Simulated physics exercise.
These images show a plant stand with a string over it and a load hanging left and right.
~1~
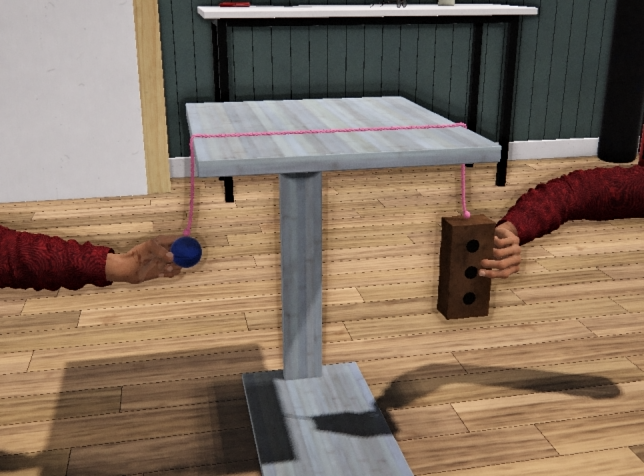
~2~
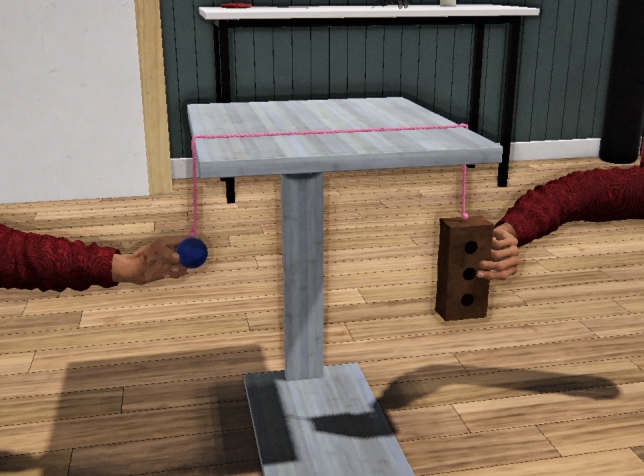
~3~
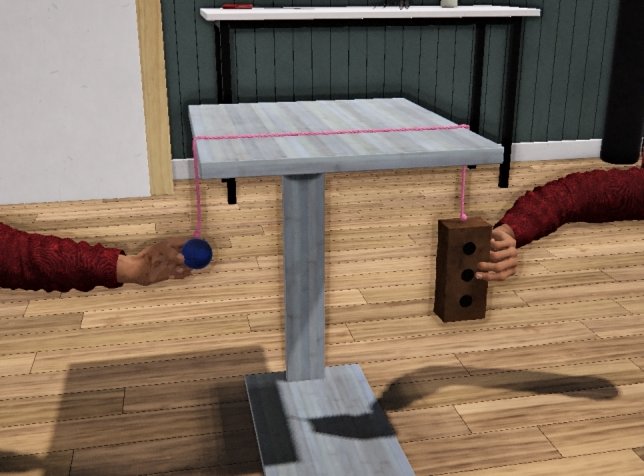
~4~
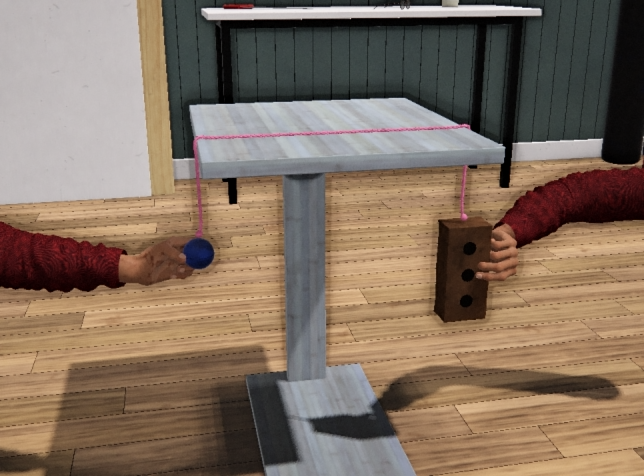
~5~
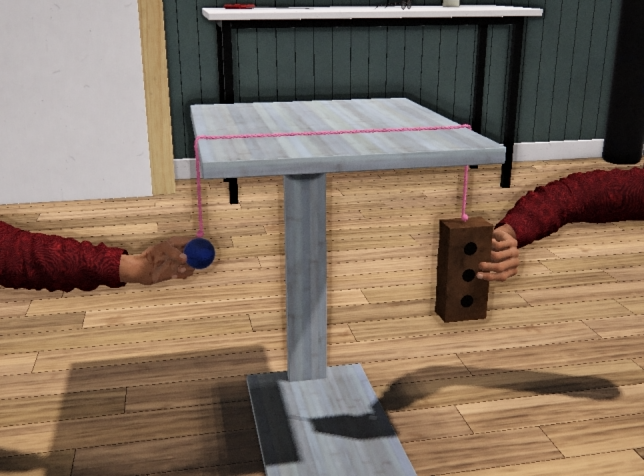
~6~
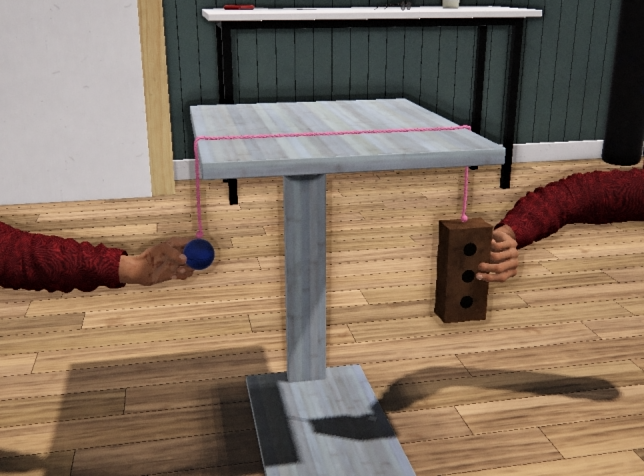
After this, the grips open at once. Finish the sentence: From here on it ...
From here on it heads down on the right.
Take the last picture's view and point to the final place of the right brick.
I'd expect it to end up around (503, 419).
Then, 0.42 s later than the last view, left ball pulled up onto the top; right brick lower near (453, 383).
Then, 0.86 s later than the last view, left ball lower; right brick down on the floor near (457, 406).
Then, 1.32 s later than the last view, left ball lower near (496, 327); right brick down on the floor near (503, 419).
Finally, left ball down on the floor near (373, 451); right brick down on the floor near (503, 419). The string slides rightwards.
